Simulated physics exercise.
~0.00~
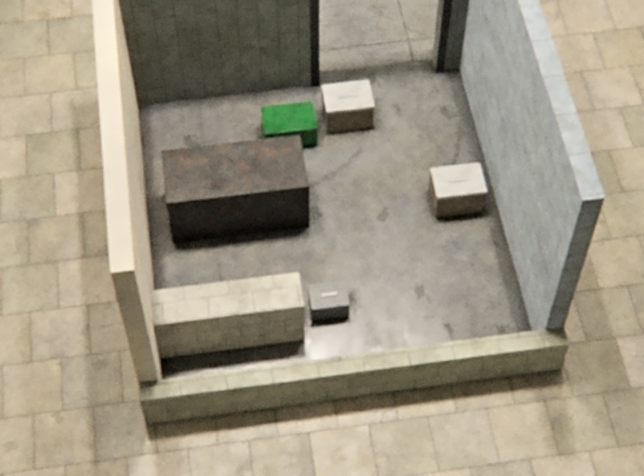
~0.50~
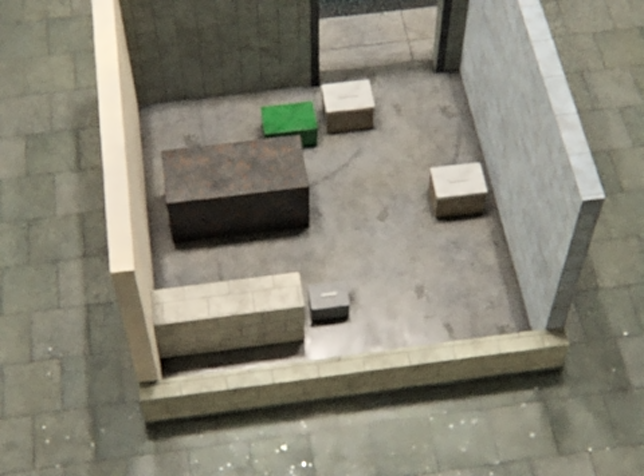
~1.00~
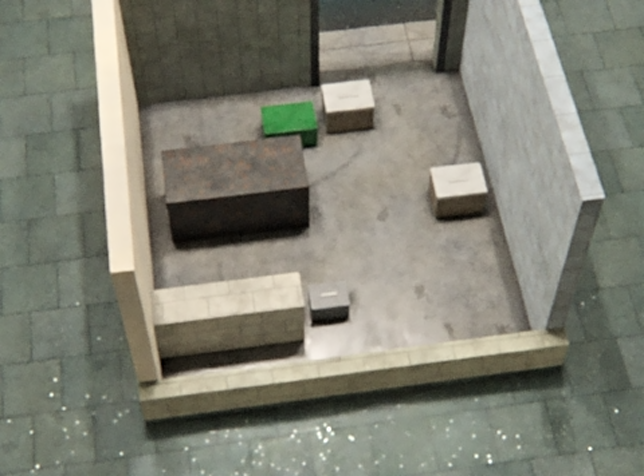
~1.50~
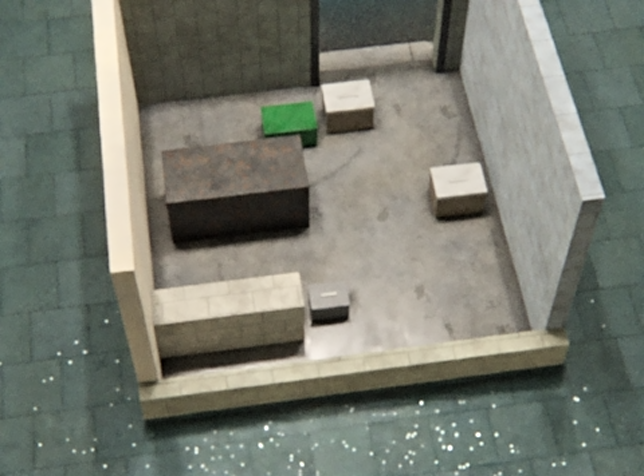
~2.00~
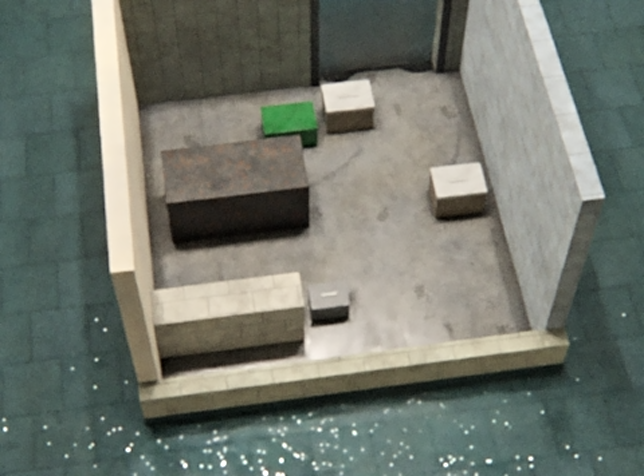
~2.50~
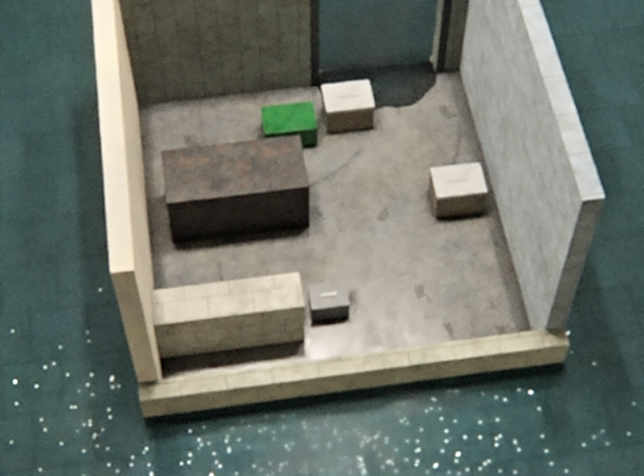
In a small walled store, water rose over the paving outside and began creeping in through the doorway at the back, while the green crate and the other boxes on the floor stayed put.
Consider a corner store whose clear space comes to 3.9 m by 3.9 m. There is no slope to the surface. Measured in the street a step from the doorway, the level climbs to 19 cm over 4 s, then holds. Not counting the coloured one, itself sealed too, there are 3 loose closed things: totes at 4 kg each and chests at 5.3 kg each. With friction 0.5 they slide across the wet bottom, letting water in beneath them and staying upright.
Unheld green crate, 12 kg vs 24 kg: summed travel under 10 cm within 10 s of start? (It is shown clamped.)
Lighter OK.
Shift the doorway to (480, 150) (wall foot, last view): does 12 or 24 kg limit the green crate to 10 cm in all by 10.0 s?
The answer is that neither mass suffices.
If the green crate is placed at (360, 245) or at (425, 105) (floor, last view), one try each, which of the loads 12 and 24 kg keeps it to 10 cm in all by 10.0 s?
Try by try, no option works; no option works.
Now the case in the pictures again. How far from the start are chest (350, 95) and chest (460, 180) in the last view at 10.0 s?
In turn: 300 cm, 200 cm.
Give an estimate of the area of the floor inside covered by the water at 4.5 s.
About 5.5 m2 is covered.
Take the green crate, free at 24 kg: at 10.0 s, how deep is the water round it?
Depth: Approx. 3 cm.
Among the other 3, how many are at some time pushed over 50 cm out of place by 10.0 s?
All told, that gives 3.
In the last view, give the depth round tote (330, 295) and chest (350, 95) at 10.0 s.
First roughly 19 cm, second roughly 15 cm.
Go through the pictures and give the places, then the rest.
The first frame shows the green crate at (289, 117) rests on the ground; water covers 0.0 m2; 0 of 4 have shifted.
The second frame shows the green crate at (289, 117), on the bottom; water covers 0.0 m2; 0 of 4 have shifted.
The third frame shows the green crate at (289, 117) rests on the ground; water covers 0.0 m2; 0 of 4 have shifted.
The fourth frame shows the green crate at (289, 117) rests on the ground; 0.0 m2 under water; 0 of 4 have shifted.
The fifth frame shows the green crate at (289, 117) rests on the ground; 0.0 m2 under water; 0 of 4 have shifted.
The sixth frame shows the green crate at (289, 117), on the bottom; 0.5 m2 under water; 0 of 4 have shifted.
After 3.5 s the green crate would be 0 cm from its start with 12 kg and 0 cm from its start with 24 kg; 0 cm of water round it then.
After 4.5 s the green crate would be 0 cm from its start with 12 kg and 0 cm from its start with 24 kg; 2 cm of water round it then.
After 7.0 s the green crate would be 0 cm from its start with 12 kg and 0 cm from its start with 24 kg; 3 cm of water round it then.
After 10.0 s the green crate would be 0 cm from its start with 12 kg and 0 cm from its start with 24 kg; 3 cm of water round it then.
